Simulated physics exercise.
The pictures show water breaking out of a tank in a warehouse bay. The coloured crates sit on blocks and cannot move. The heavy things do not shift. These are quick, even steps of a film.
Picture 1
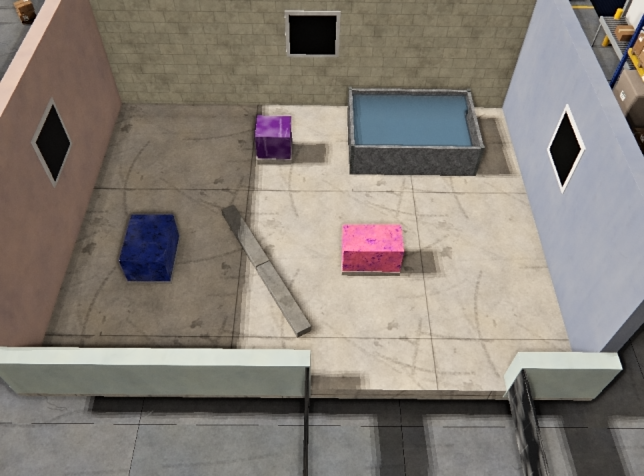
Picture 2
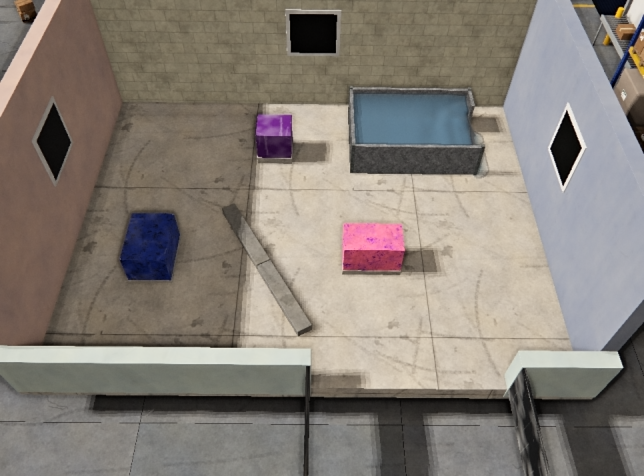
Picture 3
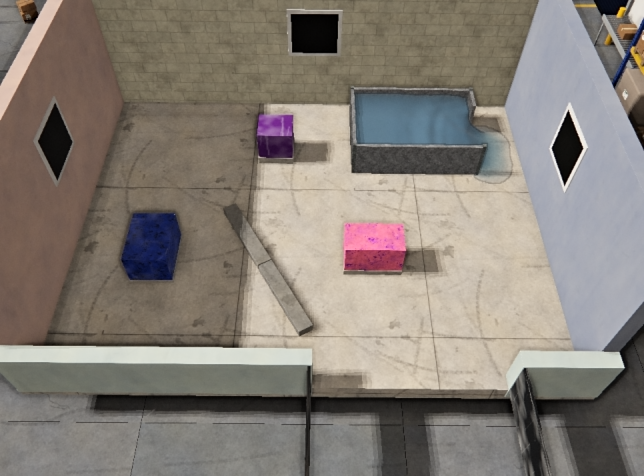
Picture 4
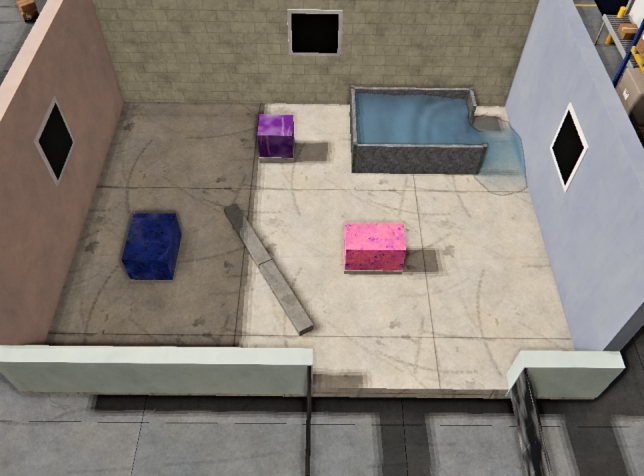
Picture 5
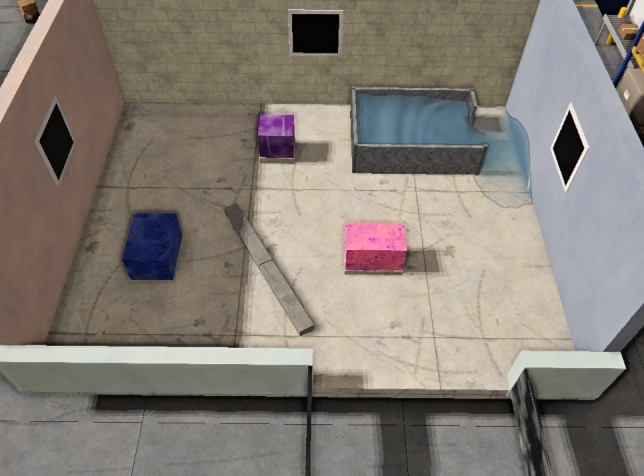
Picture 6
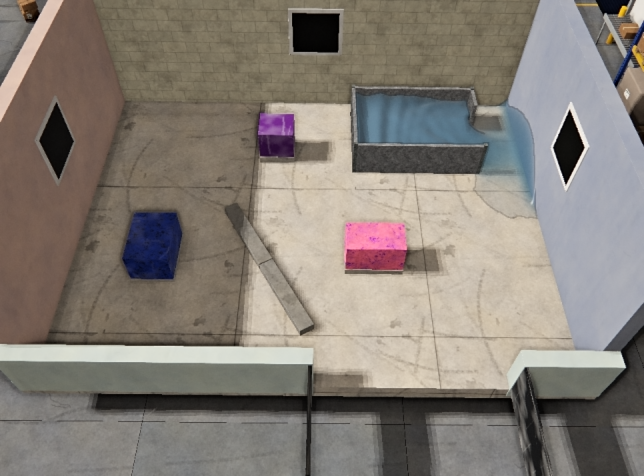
In a warehouse bay, water pours from a gap in a tank and spreads right.
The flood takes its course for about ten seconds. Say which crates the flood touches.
In the end: The blue crate stays dry; the purple crate stays dry; the pink crate stays dry.
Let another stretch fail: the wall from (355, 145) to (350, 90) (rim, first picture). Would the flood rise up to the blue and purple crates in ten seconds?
In short: The blue crate is wetted; the purple crate gets wet.
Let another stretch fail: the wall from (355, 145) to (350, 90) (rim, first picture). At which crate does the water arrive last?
Last comes the crate marked pink.
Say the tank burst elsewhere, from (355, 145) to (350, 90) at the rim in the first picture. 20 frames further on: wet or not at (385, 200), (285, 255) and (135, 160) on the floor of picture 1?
In turn: Dry, flooded, wet.
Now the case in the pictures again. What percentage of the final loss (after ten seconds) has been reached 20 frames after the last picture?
I make it 20 per cent.
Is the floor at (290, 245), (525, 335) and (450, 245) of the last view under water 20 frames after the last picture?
In turn: Clear, covered, covered.
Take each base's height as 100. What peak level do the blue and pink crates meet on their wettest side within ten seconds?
Near 60 and 70 in a hundred.
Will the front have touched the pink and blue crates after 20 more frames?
In short: Pink crate reached, blue crate untouched.
A moment on, water covers 10 % of the floor; the blue crate not reached, the purple crate not reached, the pink crate not reached.
Next, water covers 20 % of the floor; the blue crate not reached, the purple crate not reached, the pink crate not reached.
Then, water covers 40 % of the floor; the blue crate not reached, the purple crate water round its plinth, the pink crate water round its plinth.
Later, water covers 50 % of the floor; the blue crate not reached, the purple crate water round its plinth, the pink crate water round its plinth.
In the end, water covers 75 % of the floor; the blue crate stayed above the water, the purple crate stayed above the water, the pink crate stayed above the water.
